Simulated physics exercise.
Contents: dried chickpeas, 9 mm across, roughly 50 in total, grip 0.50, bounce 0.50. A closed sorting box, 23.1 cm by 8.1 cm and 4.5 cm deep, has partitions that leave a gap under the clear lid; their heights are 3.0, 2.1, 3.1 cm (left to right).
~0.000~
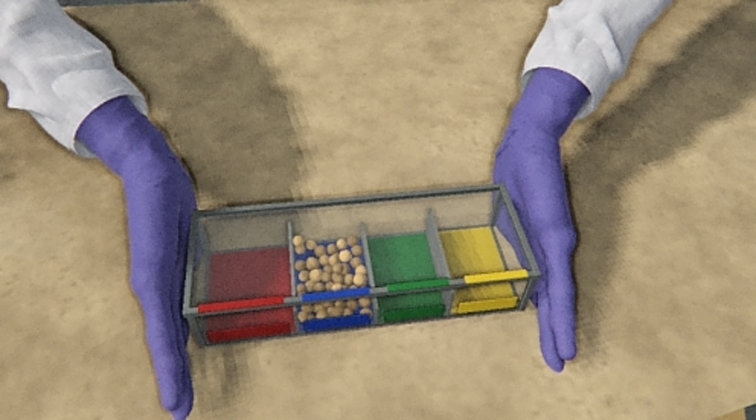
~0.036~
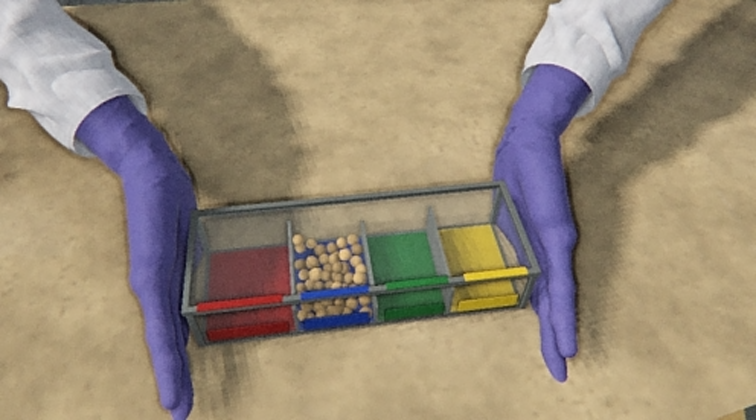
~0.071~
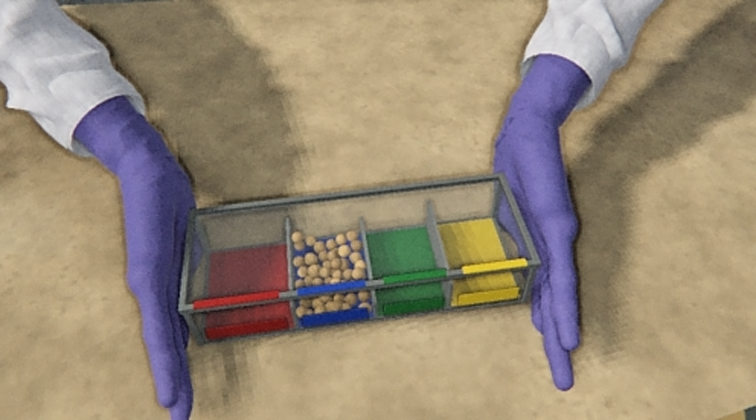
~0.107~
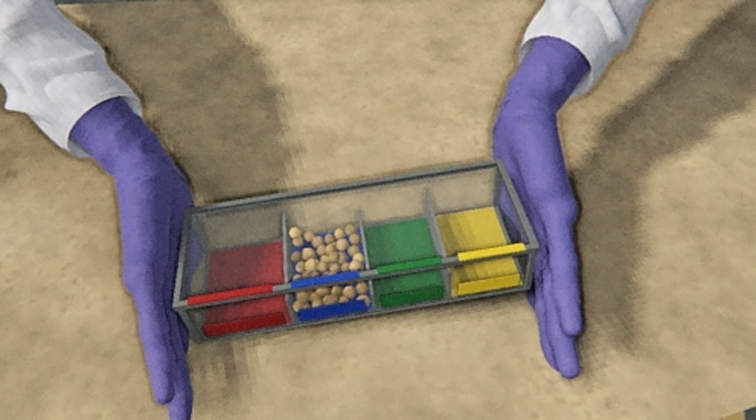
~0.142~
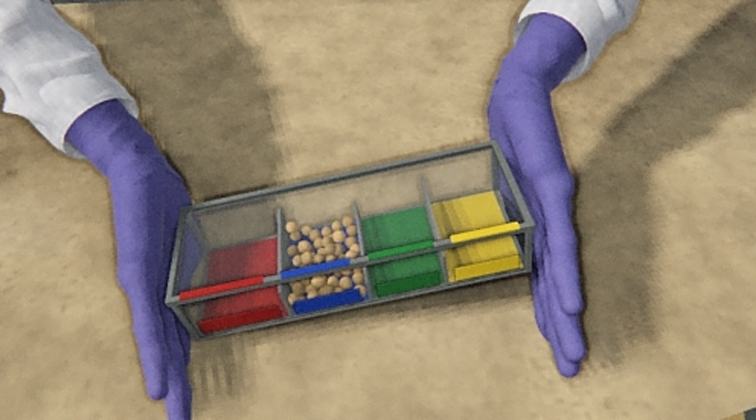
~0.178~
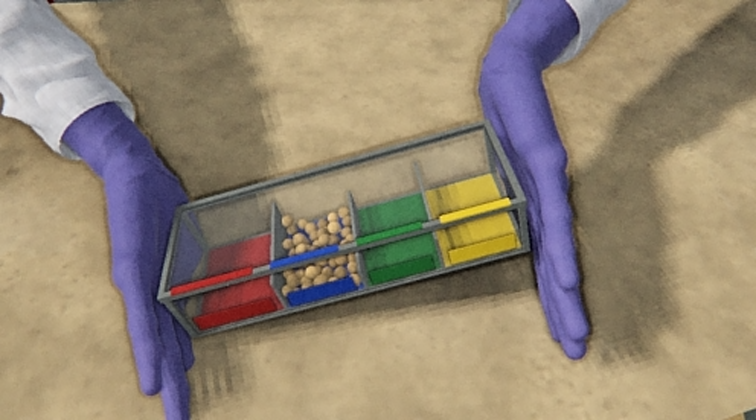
At first, two purple-gloved hands hold a clear, four-section box nearly level above a tan surface, with small round beige balls gathered in the blue section. The hands then tilt it steadily, raising the yellow right end and slightly lowering the red left end, while the balls remain in the blue section.
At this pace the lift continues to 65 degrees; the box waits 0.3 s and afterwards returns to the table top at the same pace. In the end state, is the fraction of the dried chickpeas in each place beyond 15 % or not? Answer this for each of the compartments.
Red: Not beyond, blue: Beyond, green: Not beyond, yellow: Not beyond.
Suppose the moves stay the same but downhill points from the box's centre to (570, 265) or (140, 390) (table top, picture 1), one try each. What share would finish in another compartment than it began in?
I'd put it at about 5 per cent for the first tilt and about 0 per cent for the second.
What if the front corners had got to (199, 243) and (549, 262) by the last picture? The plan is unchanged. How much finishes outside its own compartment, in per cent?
It would be near 5 per cent.
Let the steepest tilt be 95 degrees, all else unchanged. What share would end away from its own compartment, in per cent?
65 %.
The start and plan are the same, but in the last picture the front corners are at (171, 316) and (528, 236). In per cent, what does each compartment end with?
Red 0 %; blue 100 %; green 0 %; yellow 0 %.
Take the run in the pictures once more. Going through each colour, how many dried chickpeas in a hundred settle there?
Going by colour, red ends with 0, blue with 100, green with 0 and yellow with 0.
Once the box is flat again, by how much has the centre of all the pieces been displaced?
1.0 cm.
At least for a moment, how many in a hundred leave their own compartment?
0 per cent or so.
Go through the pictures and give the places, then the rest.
The first frame shows box tilt 0 degrees, front corners at (190, 310) and (533, 273); blue 100 %.
The second frame shows box tilt 1 degrees, front corners at (189, 309) and (533, 270).
The third frame shows box tilt 3 degrees, front corners at (186, 307) and (533, 262).
The fourth frame shows box tilt 7 degrees, front corners at (180, 303) and (531, 246), lowest corner left back.
The fifth frame shows box tilt 11 degrees, front corners at (173, 299) and (527, 225), lowest corner left back.
The sixth frame shows box tilt 16 degrees, front corners at (166, 295) and (519, 200), lowest corner left back; blue 100 %. Its pace works out near 140 degrees a second.
Then, at 0.76 s, tilt 65 degrees; blue 100 %.
After 1.15 s, tilt 37 degrees; blue 100 %.
Then, at 1.63 s, tilt 0 degrees; blue 100 %.
At rest (1.9 s), red 0 %, blue 100 %, green 0 %, yellow 0 %.
